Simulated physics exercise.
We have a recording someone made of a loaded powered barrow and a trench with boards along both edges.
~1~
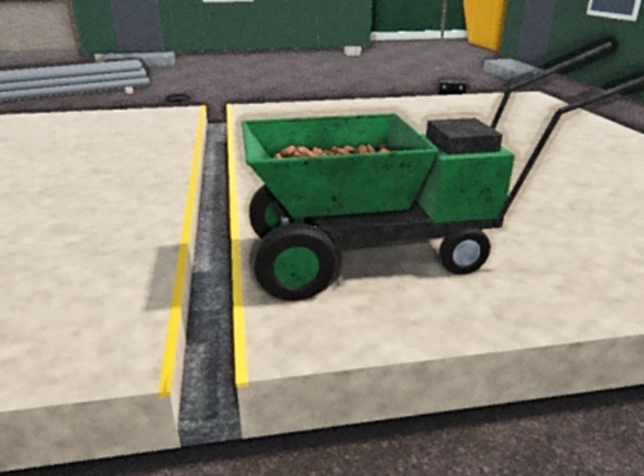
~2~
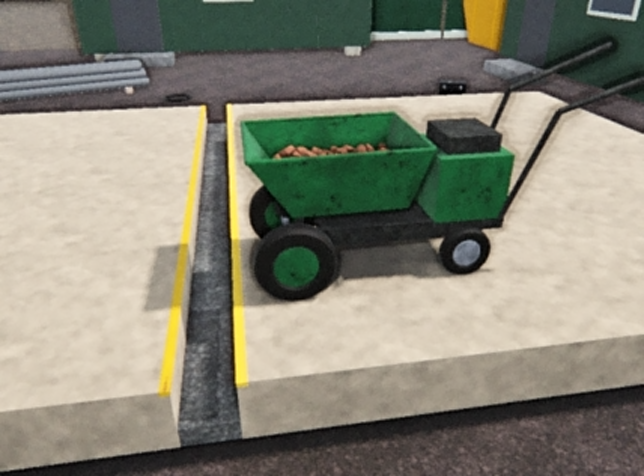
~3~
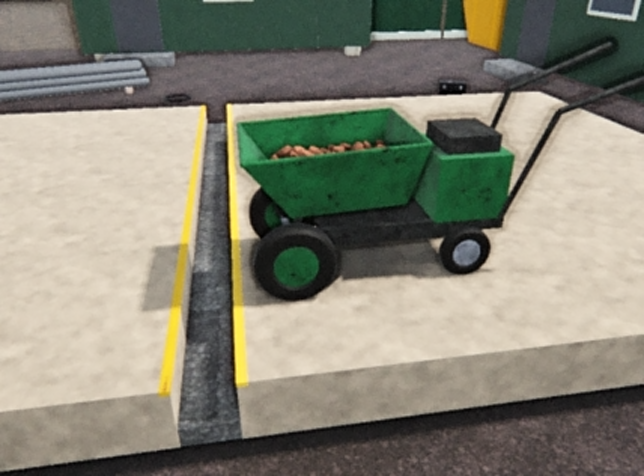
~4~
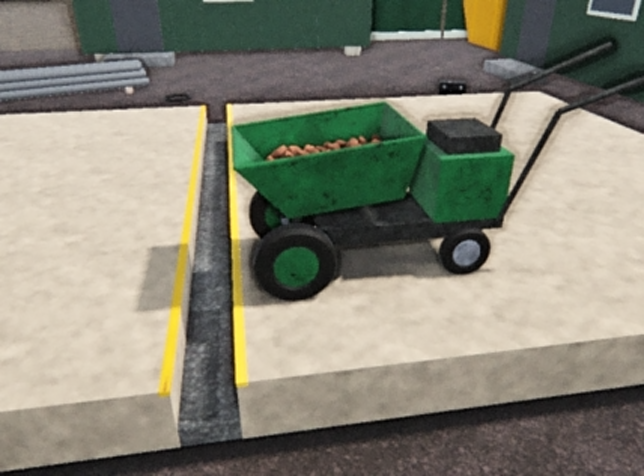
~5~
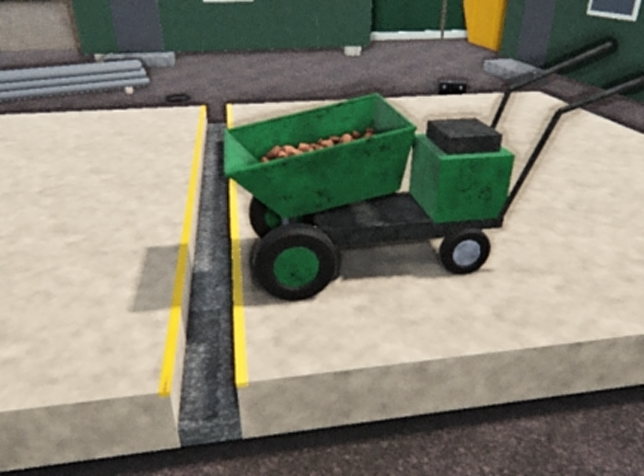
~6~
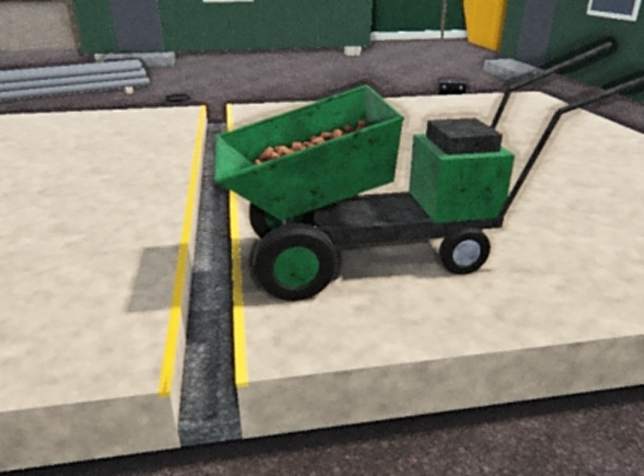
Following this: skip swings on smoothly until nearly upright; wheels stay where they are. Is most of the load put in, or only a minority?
The trench is going to be left with below half the load.
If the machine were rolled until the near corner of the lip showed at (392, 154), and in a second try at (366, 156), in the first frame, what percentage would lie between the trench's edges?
About 20 per cent for the first spot and about 30 per cent for the second.
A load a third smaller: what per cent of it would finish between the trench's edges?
Close to 10 percent.
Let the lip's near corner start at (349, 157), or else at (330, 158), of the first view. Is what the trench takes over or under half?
First attempt: Beyond half; second attempt: Beyond half.
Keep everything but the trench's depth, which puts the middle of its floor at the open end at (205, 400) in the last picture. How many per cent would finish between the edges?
Something close to 10 per cent.
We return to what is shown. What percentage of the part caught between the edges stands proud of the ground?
I'd estimate around 0 %.
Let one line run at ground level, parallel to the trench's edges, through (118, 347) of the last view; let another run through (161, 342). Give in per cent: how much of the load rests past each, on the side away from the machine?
In order: Near 30 %, then 60 %.
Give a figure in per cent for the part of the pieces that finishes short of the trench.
Roughly 0 in a hundred.
Shortly afterwards, skip tipped steeply; the whole lot in the skip.
Next, skip tipped steeply; all but a few in the skip; a little beyond it.
Some moments later, skip tipped right over; near a quarter in the skip; only a few in or heaped over the trench; near two thirds beyond it.
In the end, skip tipped right over; a little in the skip; near a quarter in or heaped over the trench; near two thirds beyond it.
